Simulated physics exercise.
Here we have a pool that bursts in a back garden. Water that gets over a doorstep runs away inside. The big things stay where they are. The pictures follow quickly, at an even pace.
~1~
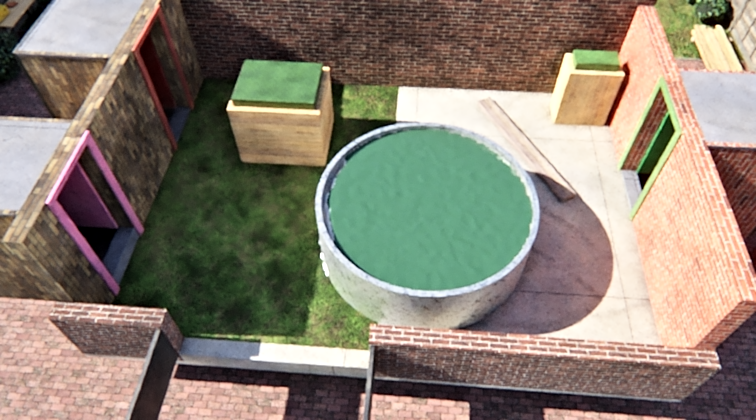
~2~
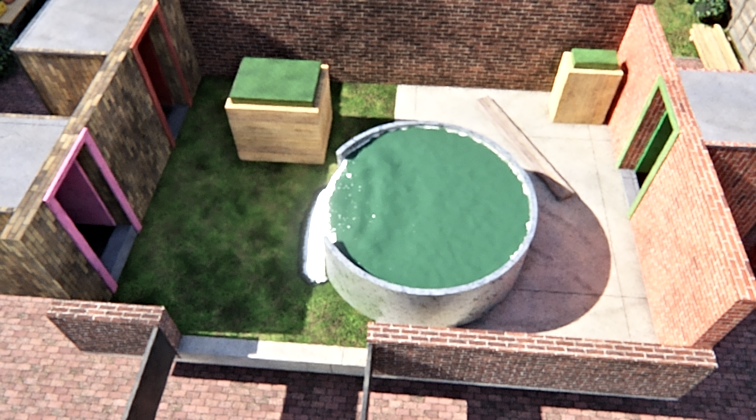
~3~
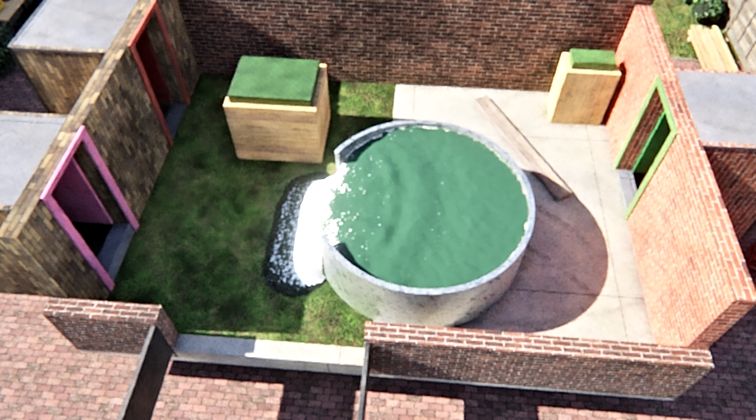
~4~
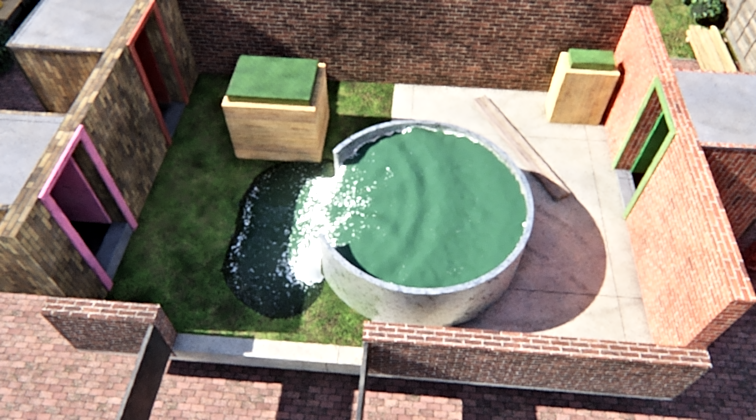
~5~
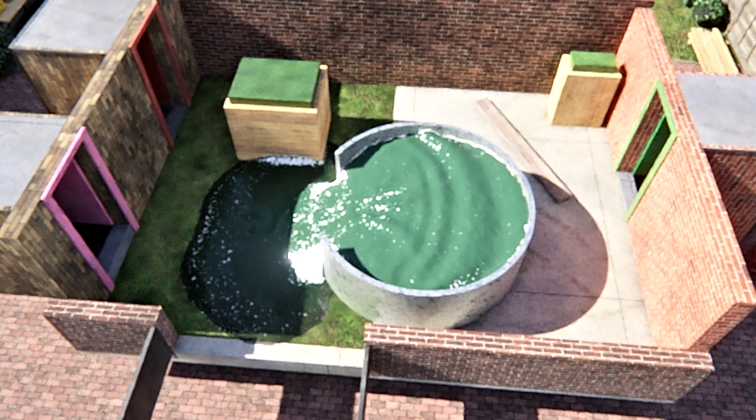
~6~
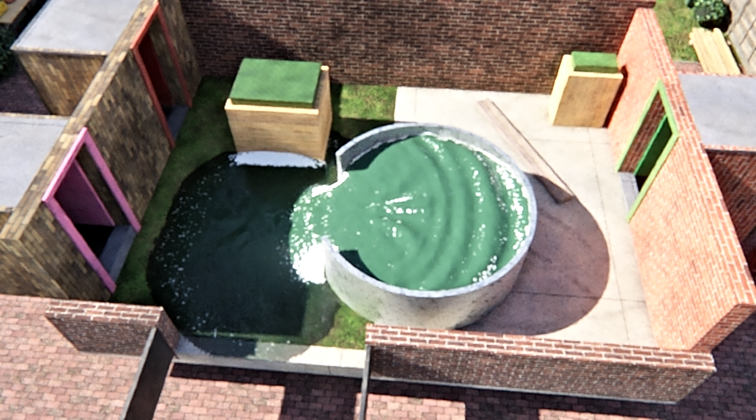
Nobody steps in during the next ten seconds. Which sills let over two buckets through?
The red door floods; the green door holds within the limit; the pink door floods.
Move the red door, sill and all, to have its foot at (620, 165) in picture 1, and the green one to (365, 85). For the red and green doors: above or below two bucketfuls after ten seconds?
Red takes less, green goes over.
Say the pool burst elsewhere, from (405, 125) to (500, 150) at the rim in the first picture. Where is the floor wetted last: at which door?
It is the door marked pink.
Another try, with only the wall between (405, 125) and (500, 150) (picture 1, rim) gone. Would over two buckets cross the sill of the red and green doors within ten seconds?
In short: Red door floods; green door takes more.
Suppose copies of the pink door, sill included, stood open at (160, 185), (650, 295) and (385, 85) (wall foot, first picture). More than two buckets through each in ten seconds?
In turn: Lets more in, holds, keeps below it.
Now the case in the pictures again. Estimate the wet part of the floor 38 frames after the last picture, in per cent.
Near 70 in a hundred.
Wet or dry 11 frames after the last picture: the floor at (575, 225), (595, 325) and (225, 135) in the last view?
As listed: Clear, not flooded, wet.
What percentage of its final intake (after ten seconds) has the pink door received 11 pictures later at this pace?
Some 30 per cent.
A moment on, water covers 35 % of the floor; the red door wet at the sill, nothing in, the green door not reached, the pink door under two buckets in.
Next, water covers 40 % of the floor; the red door under two buckets in, the green door not reached, the pink door over two buckets in.
Then, water covers 50 % of the floor; the red door over two buckets in, the green door not reached, the pink door far over two buckets in.
Later, water covers 70 % of the floor; the red door far over two buckets in, the green door not reached, the pink door far over two buckets in.
In the end, water covers 95 % of the floor; the red door far over two buckets in, the green door wet at the sill, nothing in, the pink door far over two buckets in.
